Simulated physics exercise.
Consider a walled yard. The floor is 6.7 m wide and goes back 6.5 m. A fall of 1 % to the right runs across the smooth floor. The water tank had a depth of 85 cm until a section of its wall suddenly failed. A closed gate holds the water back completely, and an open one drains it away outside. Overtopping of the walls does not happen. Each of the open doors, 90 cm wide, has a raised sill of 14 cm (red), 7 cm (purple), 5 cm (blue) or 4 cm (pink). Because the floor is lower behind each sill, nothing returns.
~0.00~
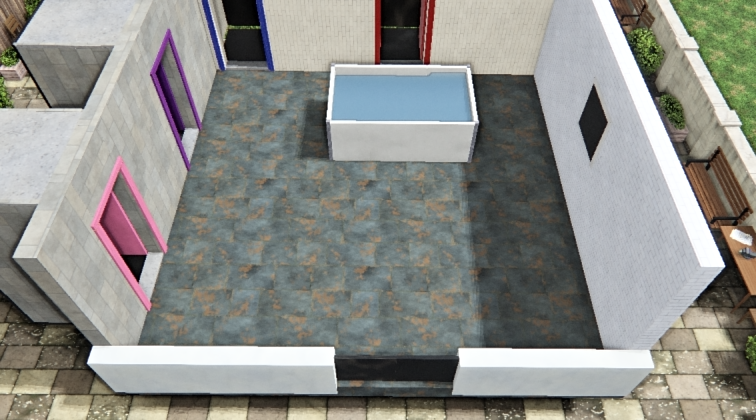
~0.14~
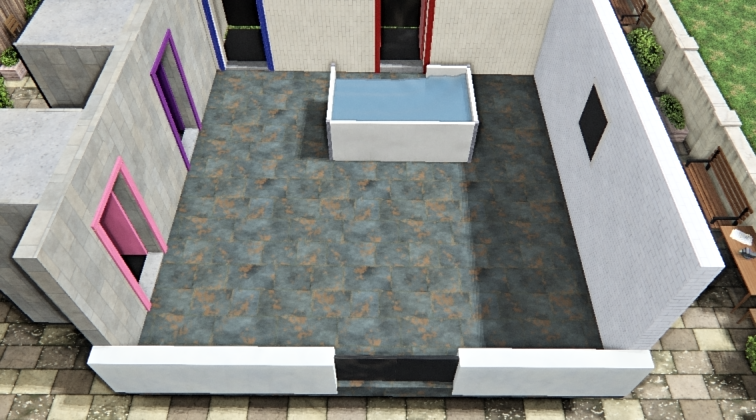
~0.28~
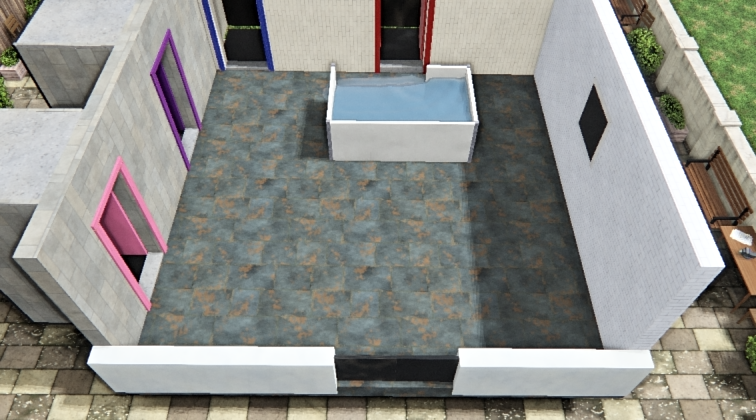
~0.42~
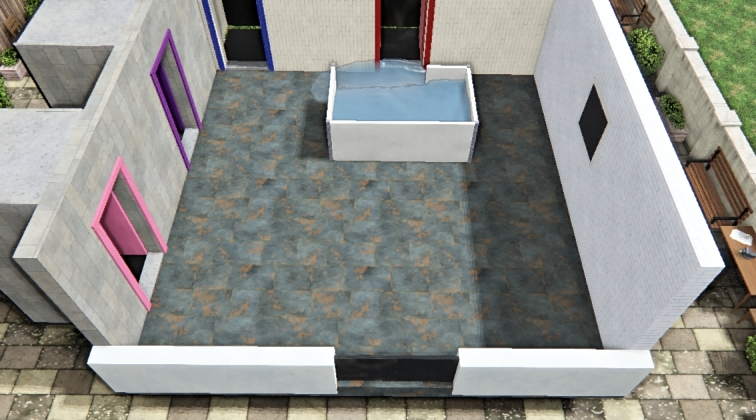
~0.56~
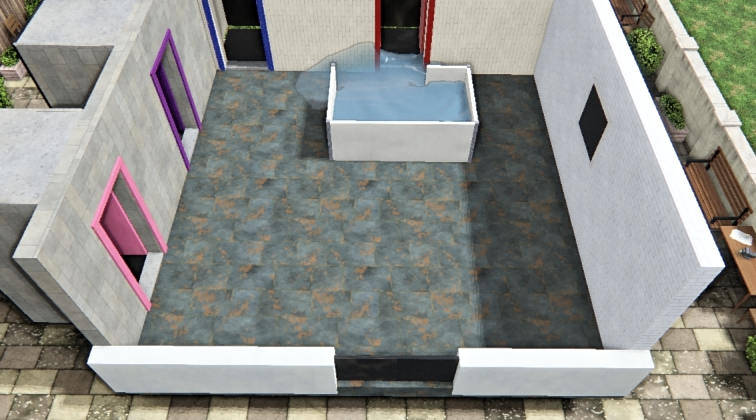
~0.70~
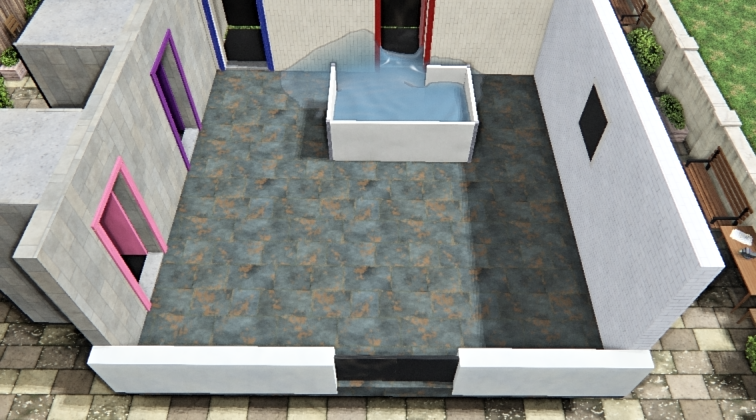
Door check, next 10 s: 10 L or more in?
One by one: Red door: Over. Purple door: Over. Blue door: Over. Pink door: Not over.
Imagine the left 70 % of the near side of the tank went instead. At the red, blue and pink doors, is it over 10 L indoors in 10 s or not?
Then it goes red fine, blue too high, pink too high.
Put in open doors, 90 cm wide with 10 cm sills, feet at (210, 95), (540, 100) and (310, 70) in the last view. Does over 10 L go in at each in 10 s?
Well, the first is on the high side, the second is on the high side, and the third is on the high side.
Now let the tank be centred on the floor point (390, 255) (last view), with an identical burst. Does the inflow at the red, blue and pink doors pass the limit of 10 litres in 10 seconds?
Red goes beyond, blue goes beyond, pink stays inside, judged against that limit.
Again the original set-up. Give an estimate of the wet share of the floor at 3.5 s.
I'd say around 50 %.
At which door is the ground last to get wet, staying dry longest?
Looks like the pink door.
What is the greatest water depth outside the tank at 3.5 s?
Max around 26 cm.
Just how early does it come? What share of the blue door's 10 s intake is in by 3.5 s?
That works out near 45%.
After 1.4 s water covers 20 % of the floor and is deepest (54 cm) near (364, 72); red door 46 cm at the sill, 328 L in, purple door not reached, blue door 9 cm at the sill, 0 L in, pink door not reached.
After 2.2 s water covers 30 % of the floor and is deepest (37 cm) near (221, 87); red door 31 cm at the sill, 497 L in, purple door 13 cm at the sill, 0 L in, blue door 15 cm at the sill, 10 L in, pink door not reached.
After 3.5 s water covers 50 % of the floor and is deepest (26 cm) near (526, 75); red door 21 cm at the sill, 582 L in, purple door 11 cm at the sill, 18 L in, blue door 14 cm at the sill, 68 L in, pink door 3 cm at the sill, 0 L in.
After 6.0 s water covers 95 % of the floor and is deepest (15 cm) near (457, 371); red door 11 cm at the sill, 599 L in, purple door 5 cm at the sill, 25 L in, blue door 9 cm at the sill, 133 L in, pink door 2 cm at the sill, 0 L in.
After 10.0 s water covers 95 % of the floor and is deepest (14 cm) near (563, 227); red door 6 cm at the sill, 599 L in, purple door 3 cm at the sill, 25 L in, blue door 5 cm at the sill, 150 L in, pink door 3 cm at the sill, 0 L in.
